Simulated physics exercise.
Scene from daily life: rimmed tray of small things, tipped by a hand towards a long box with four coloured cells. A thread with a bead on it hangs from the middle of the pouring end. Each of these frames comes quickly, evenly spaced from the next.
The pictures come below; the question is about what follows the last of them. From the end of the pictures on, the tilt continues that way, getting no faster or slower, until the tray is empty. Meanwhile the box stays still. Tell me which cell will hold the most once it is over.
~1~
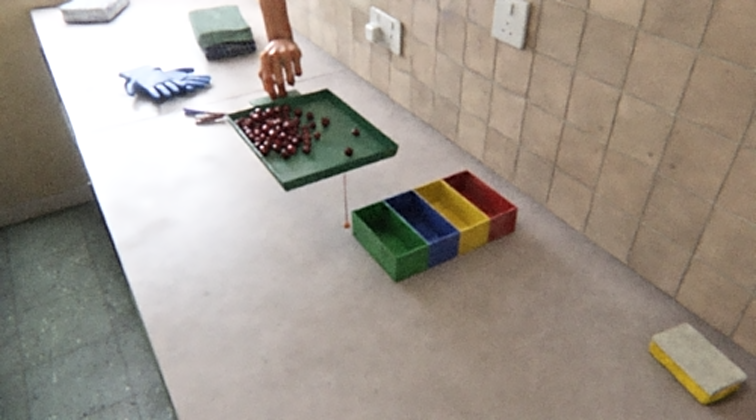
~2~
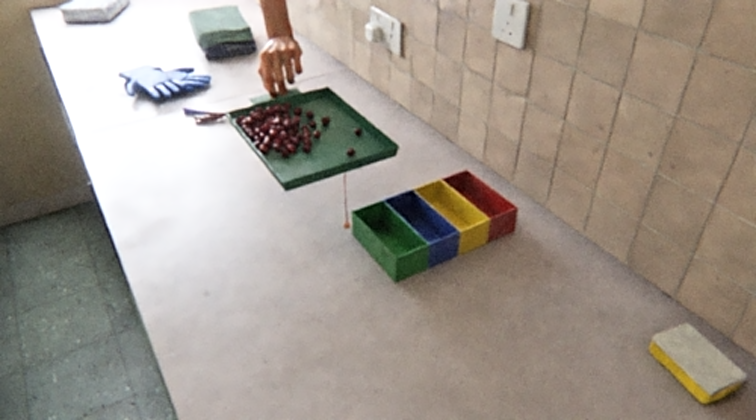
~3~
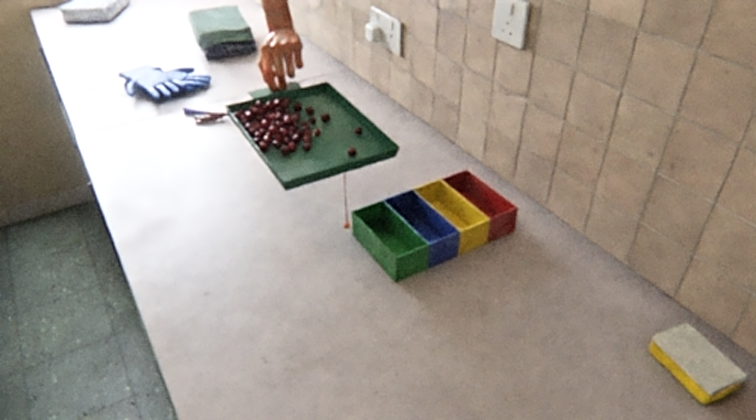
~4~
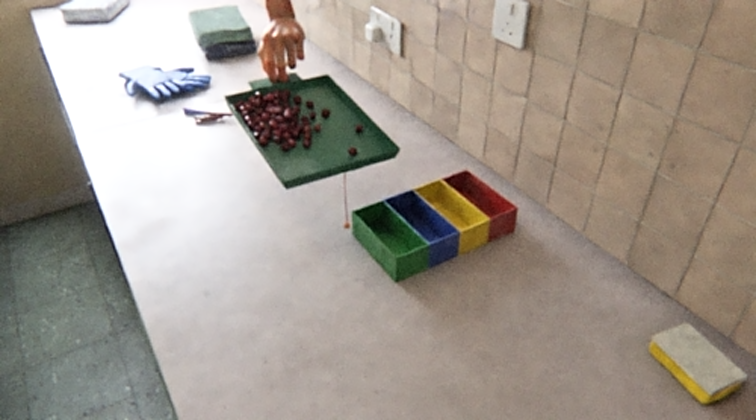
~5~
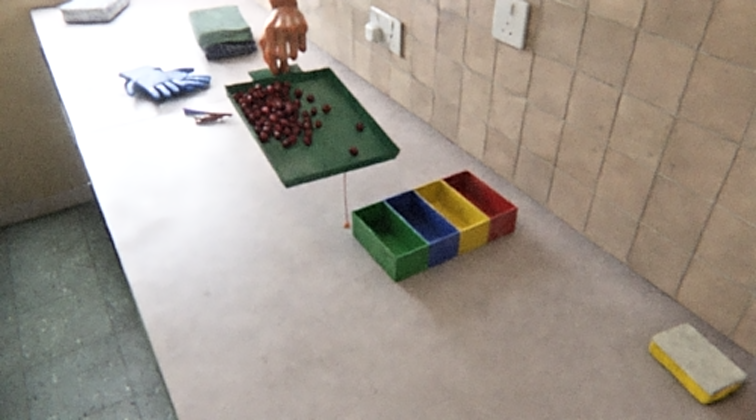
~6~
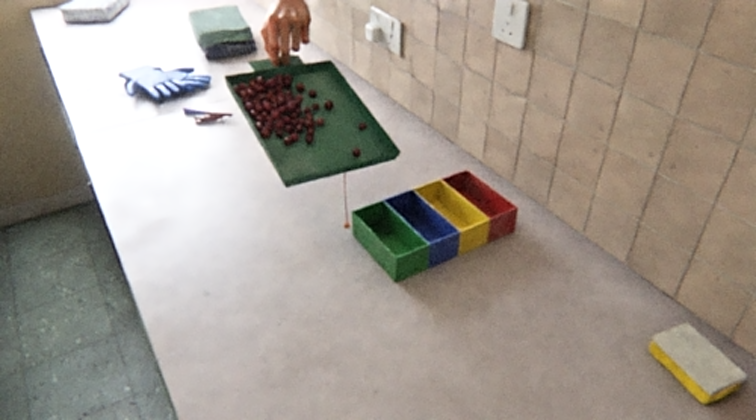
The green cell will hold the most.
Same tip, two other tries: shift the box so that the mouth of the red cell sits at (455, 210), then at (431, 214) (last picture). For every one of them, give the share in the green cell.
The first position comes out at 30 per cent, the other at 10 per cent.
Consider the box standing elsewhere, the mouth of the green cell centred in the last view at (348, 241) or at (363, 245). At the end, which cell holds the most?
Result 1: The cell in blue. Result 2: The cell in blue.
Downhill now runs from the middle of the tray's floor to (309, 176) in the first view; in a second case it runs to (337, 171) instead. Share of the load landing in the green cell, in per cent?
You'd get 0 per cent the first time and 10 per cent the second time.
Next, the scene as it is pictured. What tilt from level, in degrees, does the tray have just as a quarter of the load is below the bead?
Somewhere near 105 degrees, I'd say.
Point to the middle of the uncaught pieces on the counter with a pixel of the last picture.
It's centred close to pixel (369, 293).
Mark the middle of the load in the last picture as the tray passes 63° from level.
Load centre: Approx. (359, 151).
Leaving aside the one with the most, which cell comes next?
Second place: The cell in blue.
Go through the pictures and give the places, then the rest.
In the first picture, corners of the pouring end (285, 181) and (396, 145), level; middle of the load (274, 131), dried cherries; bead on its thread (347, 226); green cell (412, 261); blue cell (444, 248); yellow cell (474, 235); red cell (502, 223).
In the second picture, corners of the pouring end (285, 180) and (396, 145), level; middle of the load (274, 129).
In the third picture, corners of the pouring end (285, 180) and (396, 146), tipped barely, lowest at the right corner; middle of the load (274, 125).
In the fourth picture, corners of the pouring end (286, 179) and (397, 148), tipped a little, lowest at the right corner; middle of the load (274, 119).
In the fifth picture, corners of the pouring end (287, 179) and (397, 149), tipped a little, lowest at the right corner; middle of the load (274, 113).
In the sixth picture, corners of the pouring end (287, 178) and (398, 151), tipped clearly, lowest at the right corner; middle of the load (275, 107); green cell (412, 261); blue cell (444, 248); yellow cell (474, 235); red cell (502, 223).
Just after the last frame, tray tipped steeply; the larger part on the tray; just a few in the green cell; just a few in the blue cell; about a tenth falling or outside the box.
A moment on, tray tipped past a quarter turn; roughly half on the tray; about a tenth in the green cell; about a tenth in the blue cell; just a few in the yellow cell; roughly a quarter falling or outside the box.
Further on, tray tipped past a quarter turn; roughly half in the green cell; roughly a quarter in the blue cell; just a few in the yellow cell; roughly a third falling or outside the box.
When it is over, tray tipped past a quarter turn; roughly half in the green cell; roughly a quarter in the blue cell; just a few in the yellow cell; not one in the red cell; roughly a third outside the box.
